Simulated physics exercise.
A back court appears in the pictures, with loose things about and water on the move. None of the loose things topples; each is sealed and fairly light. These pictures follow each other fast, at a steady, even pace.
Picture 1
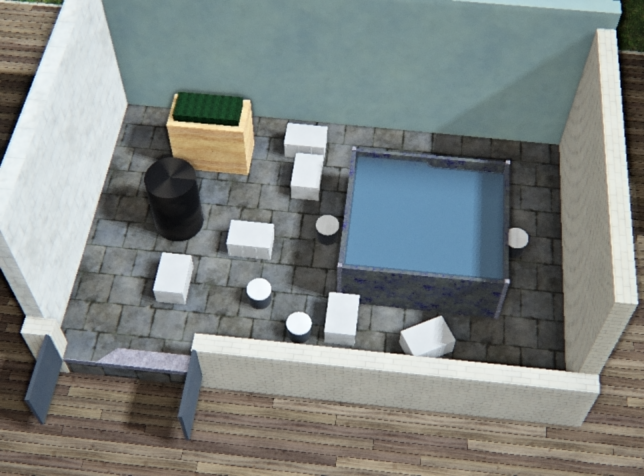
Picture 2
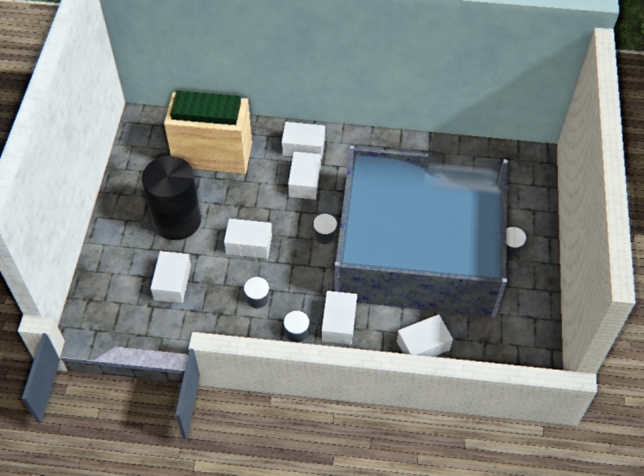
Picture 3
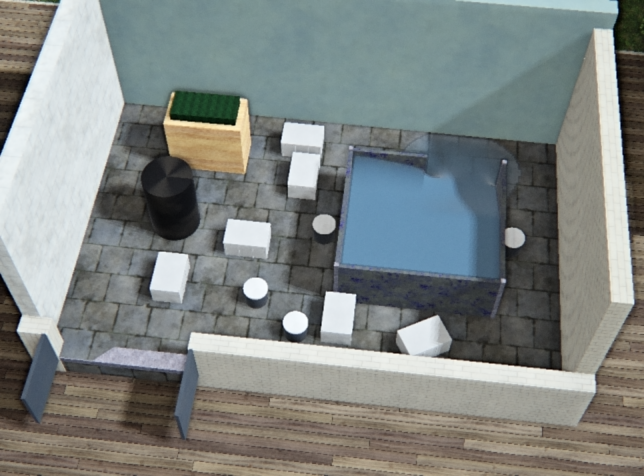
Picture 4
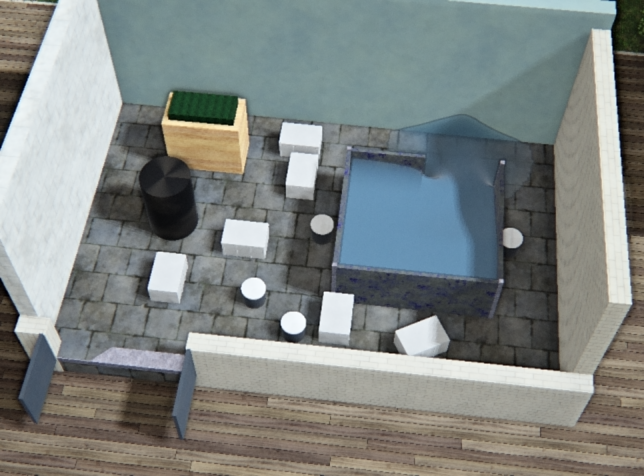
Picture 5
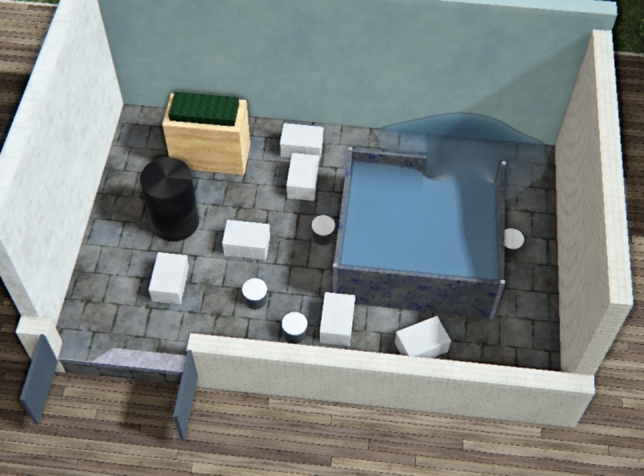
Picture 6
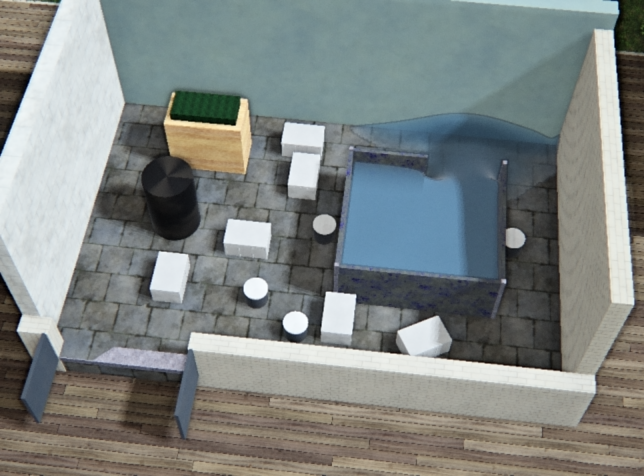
At the start, a walled stone-paved court holds white blocks, a dark barrel, a planter and a still blue pool. The water then ripples at the pool's back right corner, and a translucent sheet spreads beyond the rim along the back wall, while the loose objects stay in place.
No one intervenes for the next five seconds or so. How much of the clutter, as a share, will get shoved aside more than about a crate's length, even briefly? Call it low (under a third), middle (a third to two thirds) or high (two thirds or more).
High.
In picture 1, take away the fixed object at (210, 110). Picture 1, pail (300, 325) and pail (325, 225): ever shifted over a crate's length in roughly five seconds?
Well, the first one covered the distance while the other one stuck around.
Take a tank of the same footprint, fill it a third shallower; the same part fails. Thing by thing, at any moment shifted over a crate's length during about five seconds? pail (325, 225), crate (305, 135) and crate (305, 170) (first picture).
Note, in sequence: Within that / past that mark / past that mark.
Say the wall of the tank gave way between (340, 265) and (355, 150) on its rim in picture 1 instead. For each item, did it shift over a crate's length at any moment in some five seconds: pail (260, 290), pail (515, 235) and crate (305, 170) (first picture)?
Here is how they go, in order: Dislodged that far, fails to go that far, and dislodged that far.
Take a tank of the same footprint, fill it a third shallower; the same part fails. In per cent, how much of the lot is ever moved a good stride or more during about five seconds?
I'd put it near 40 percent.
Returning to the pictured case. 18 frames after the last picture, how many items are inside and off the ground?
So that is 3.
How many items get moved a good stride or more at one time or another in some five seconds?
The figure is 9.
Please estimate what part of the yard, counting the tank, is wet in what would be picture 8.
25 per cent.
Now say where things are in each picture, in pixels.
In the first picture, a crate at (172, 272), on the bottom; a pail at (327, 224), on the bottom; 0 of 10 have shifted.
In the second picture, a crate at (170, 271), on the bottom; a pail at (325, 223), on the bottom; 0 of 10 have shifted.
In the third picture, a crate at (169, 271) rests on the ground; a pail at (324, 224) rests on the ground; 0 of 10 have shifted.
In the fourth picture, a crate at (167, 271), on the bottom; a pail at (322, 224), on the bottom; 0 of 10 have shifted.
In the fifth picture, a crate at (168, 272) rests on the ground; a pail at (323, 225), on the bottom; 0 of 10 have shifted.
In the sixth picture, a crate at (169, 271) rests on the ground; a pail at (324, 224), on the bottom; 0 of 10 have shifted.
A moment on, 0 of 10 are well off their spots; 0 afloat.
Next, 3 of 10 are well off their spots; 2 afloat.
Later, 4 of 10 are well off their spots; 3 afloat.
In the end, 9 of 10 are well off their spots, and 9 have been at some point; 8 afloat.
